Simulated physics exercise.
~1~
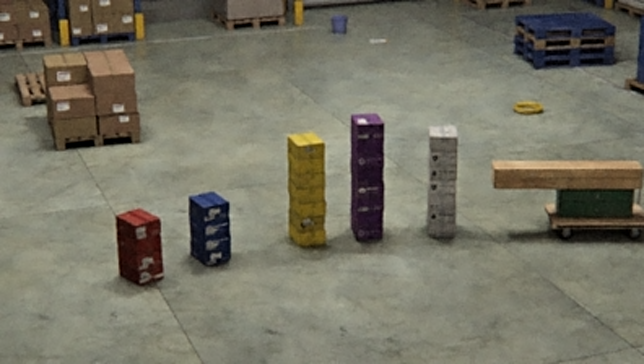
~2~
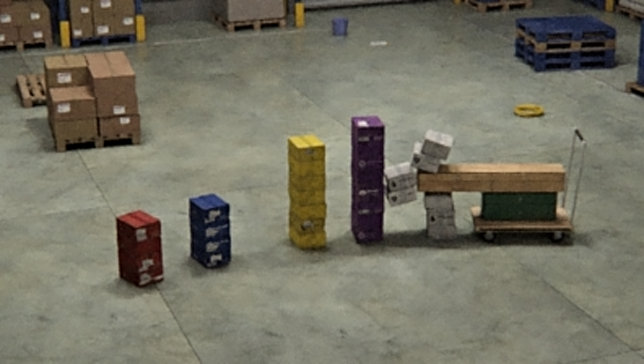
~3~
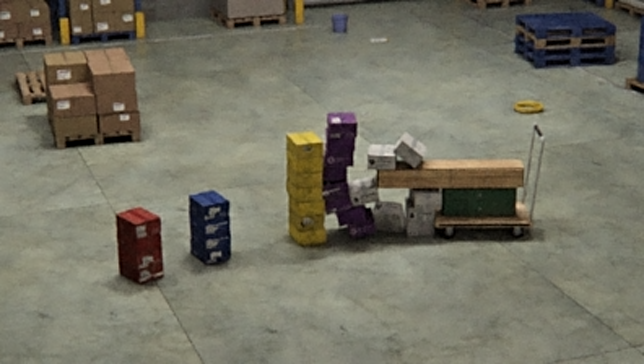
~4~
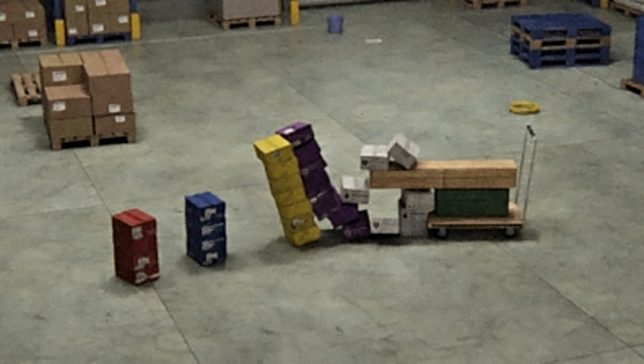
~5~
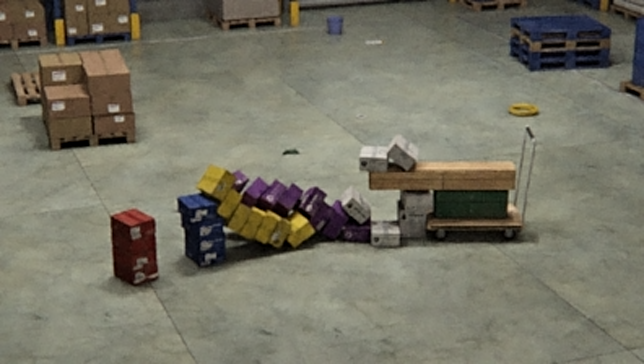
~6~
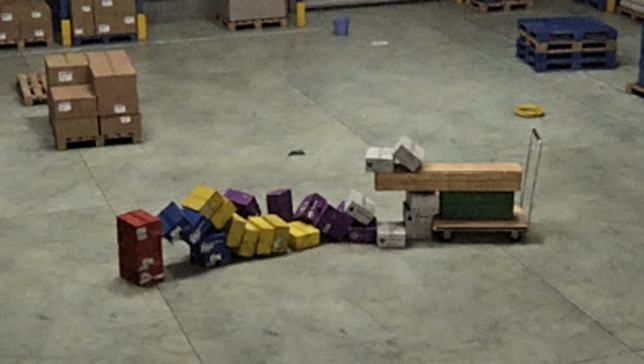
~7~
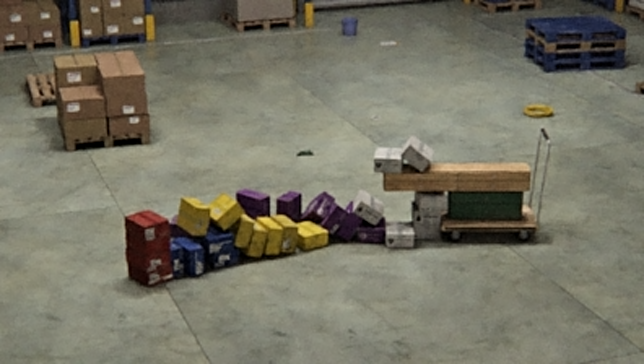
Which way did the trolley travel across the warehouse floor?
The trolley rolled to the left, toward the row of coloured piles.
